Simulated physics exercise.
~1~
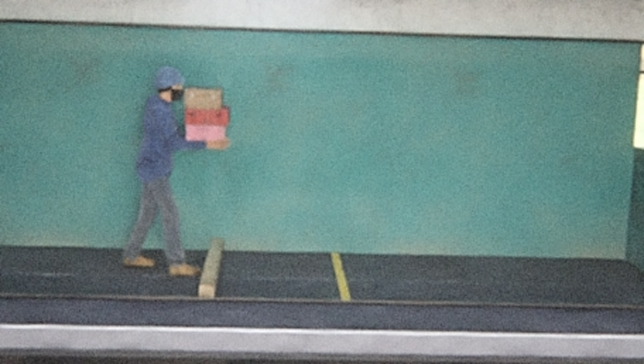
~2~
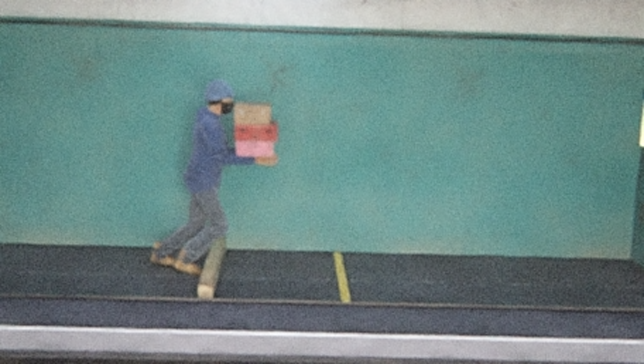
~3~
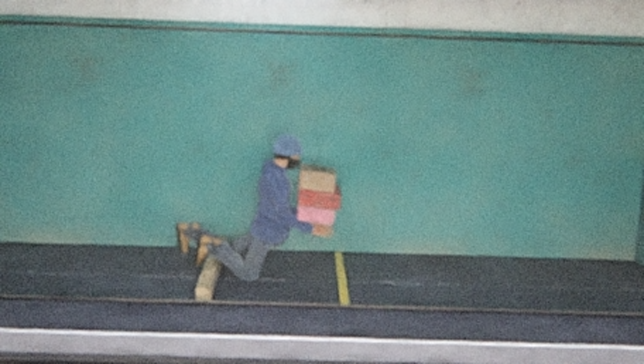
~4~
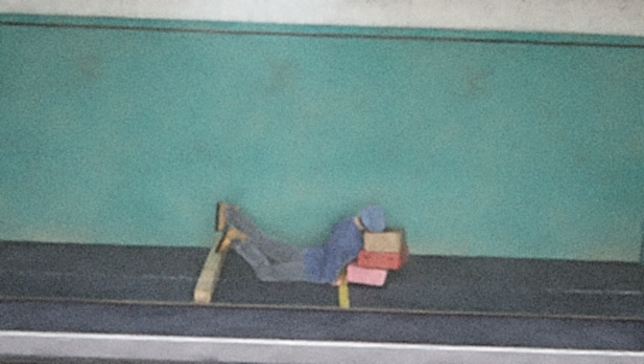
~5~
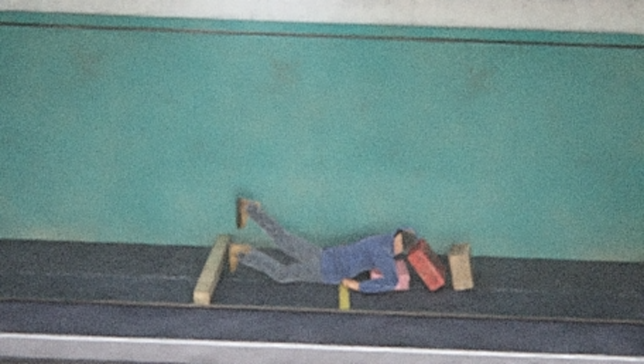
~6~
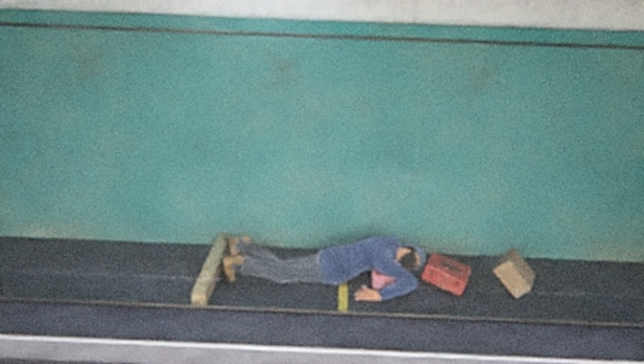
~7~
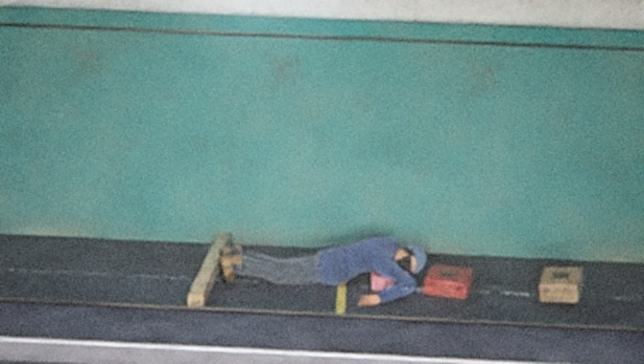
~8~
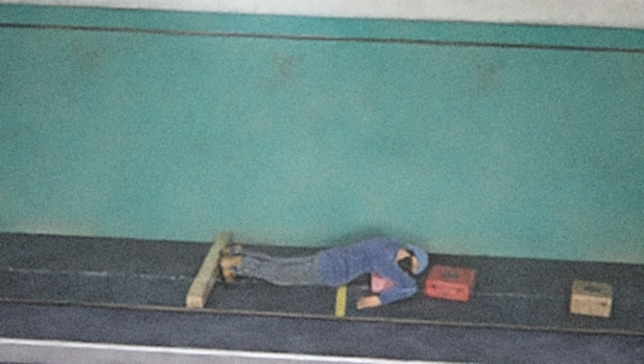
A porter carrying three boxes trips over a low rail and falls flat, scattering them rightward.
